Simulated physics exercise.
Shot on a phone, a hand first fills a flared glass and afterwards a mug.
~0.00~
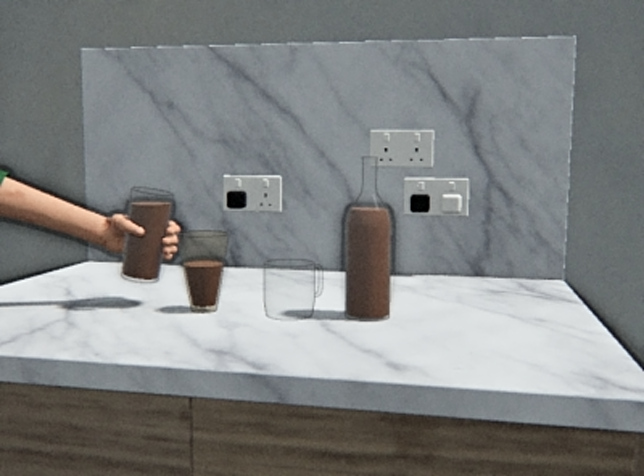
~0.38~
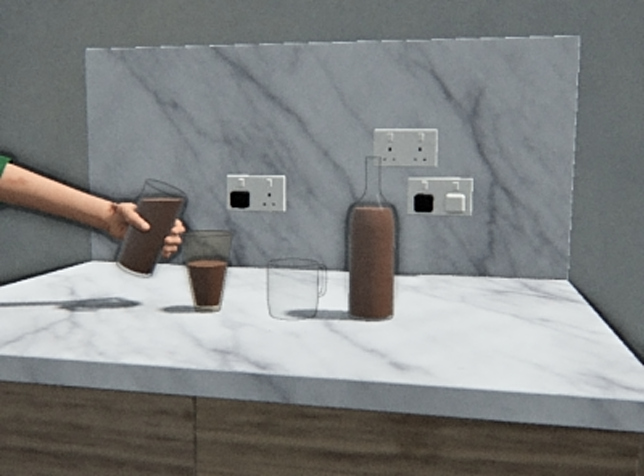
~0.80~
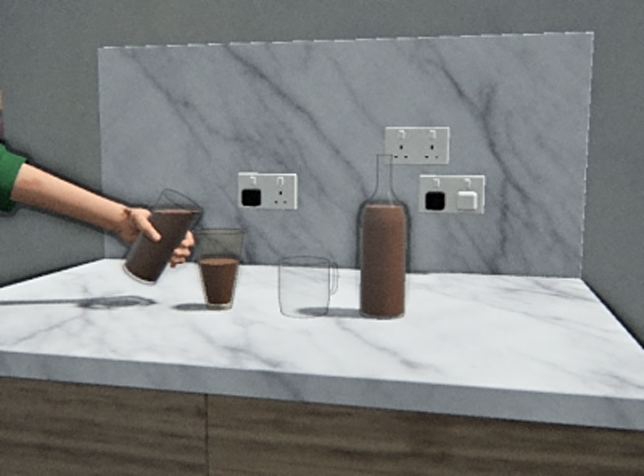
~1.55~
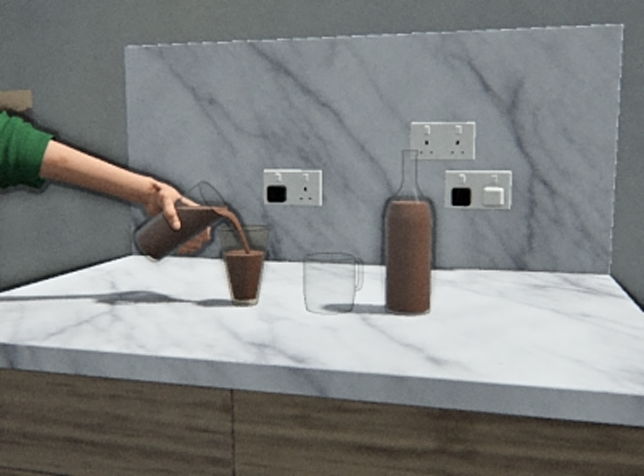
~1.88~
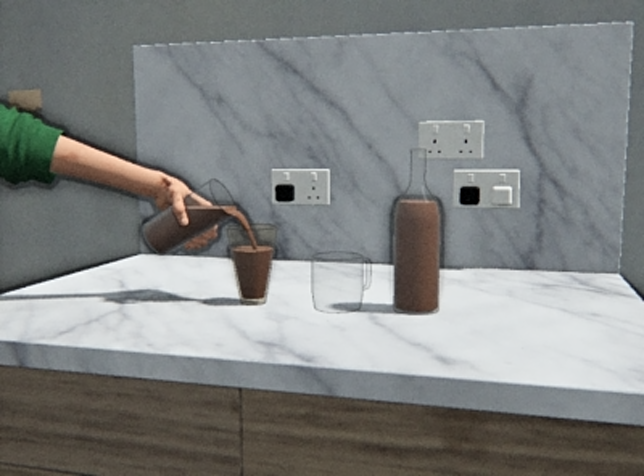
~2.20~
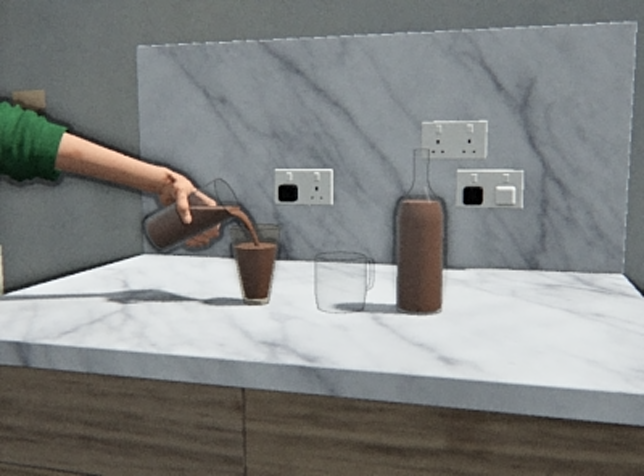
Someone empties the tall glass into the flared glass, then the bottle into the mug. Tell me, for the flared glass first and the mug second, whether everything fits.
In order: The flared glass will fail to contain it, the mug will fail to contain it.
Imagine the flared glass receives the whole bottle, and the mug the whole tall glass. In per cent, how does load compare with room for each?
Load vs capacity: 210 % first, then 100 %.
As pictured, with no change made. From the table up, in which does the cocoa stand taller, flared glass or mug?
It ends up higher in the flared glass.
After 4.6 s, the flared glass is full to the brim.
After 8.0 s, the flared glass is full to the brim and overflowed.
After 22.2 s, the flared glass is full to the brim and overflowed; the mug is full to the brim and overflowed.
